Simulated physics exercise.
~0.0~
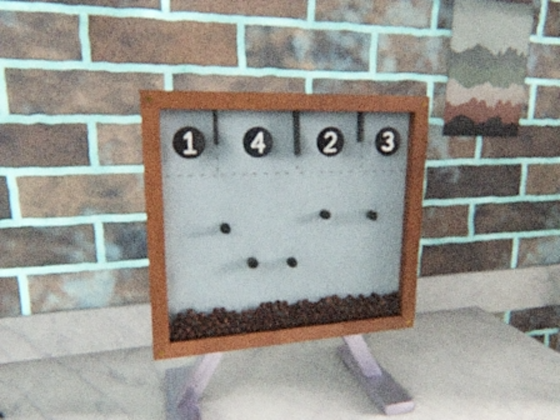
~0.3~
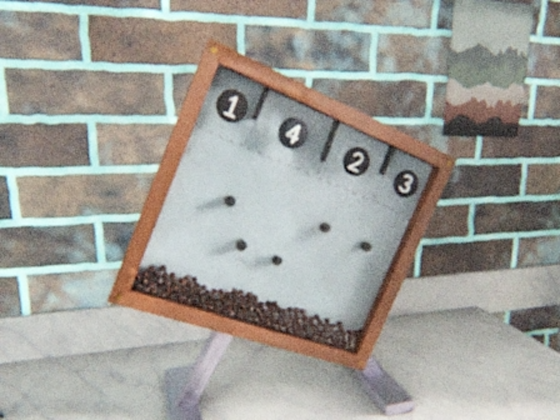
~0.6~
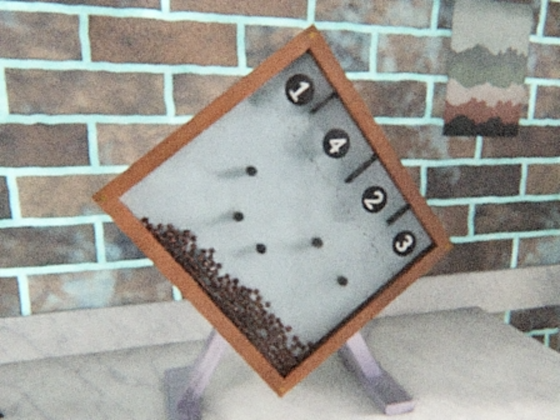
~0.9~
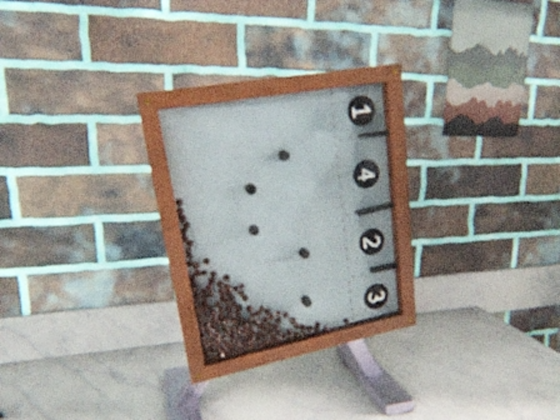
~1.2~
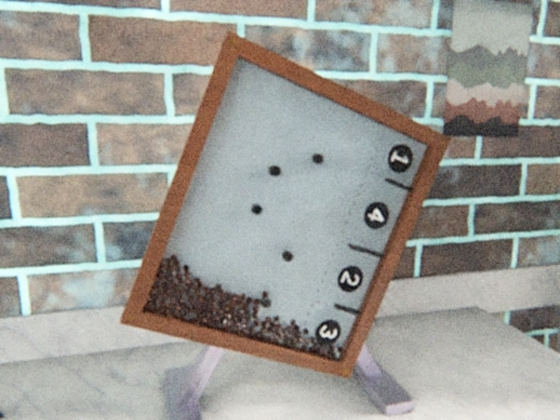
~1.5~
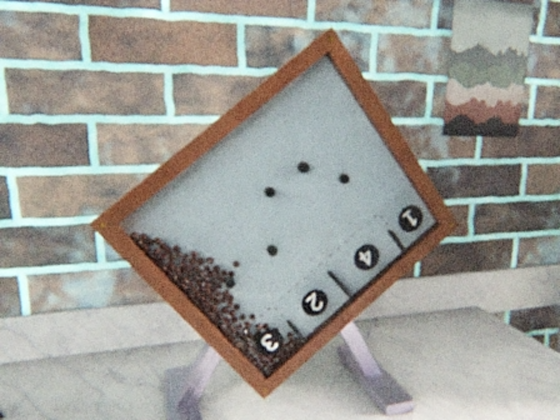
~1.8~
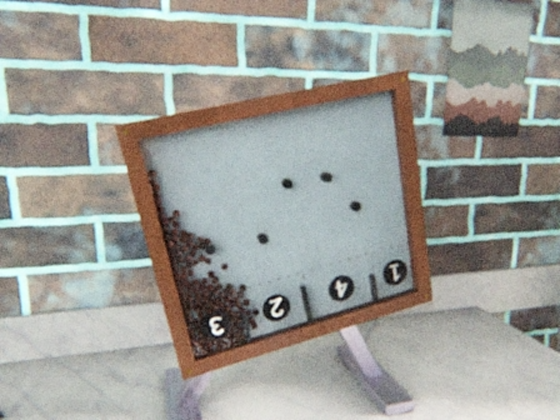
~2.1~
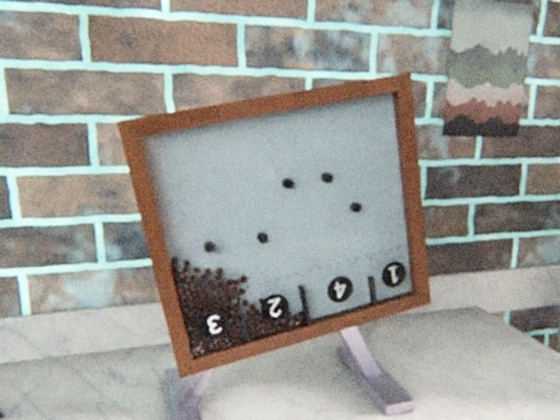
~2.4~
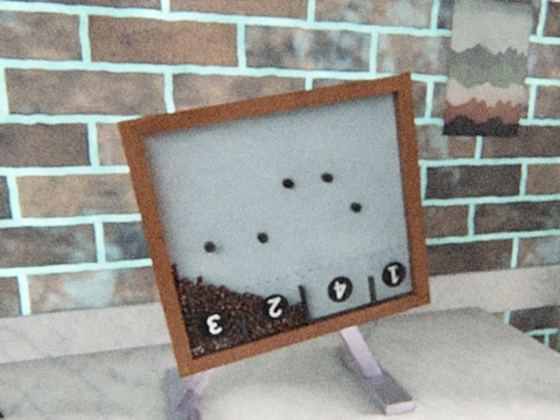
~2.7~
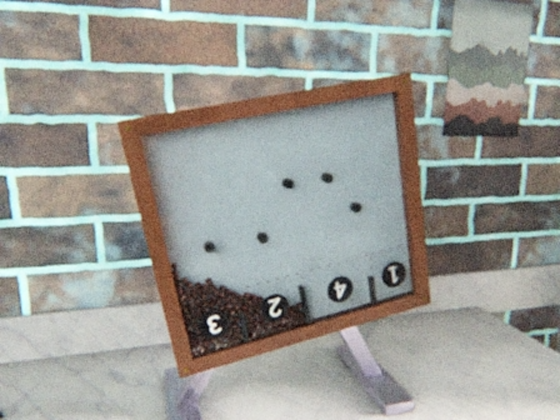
A wooden-framed shadow box on a stand turned clockwise until it was almost upside down, its dark beads sliding and tumbling toward the lower left, where they settled in a heap over pockets three and two while the other two stayed empty.
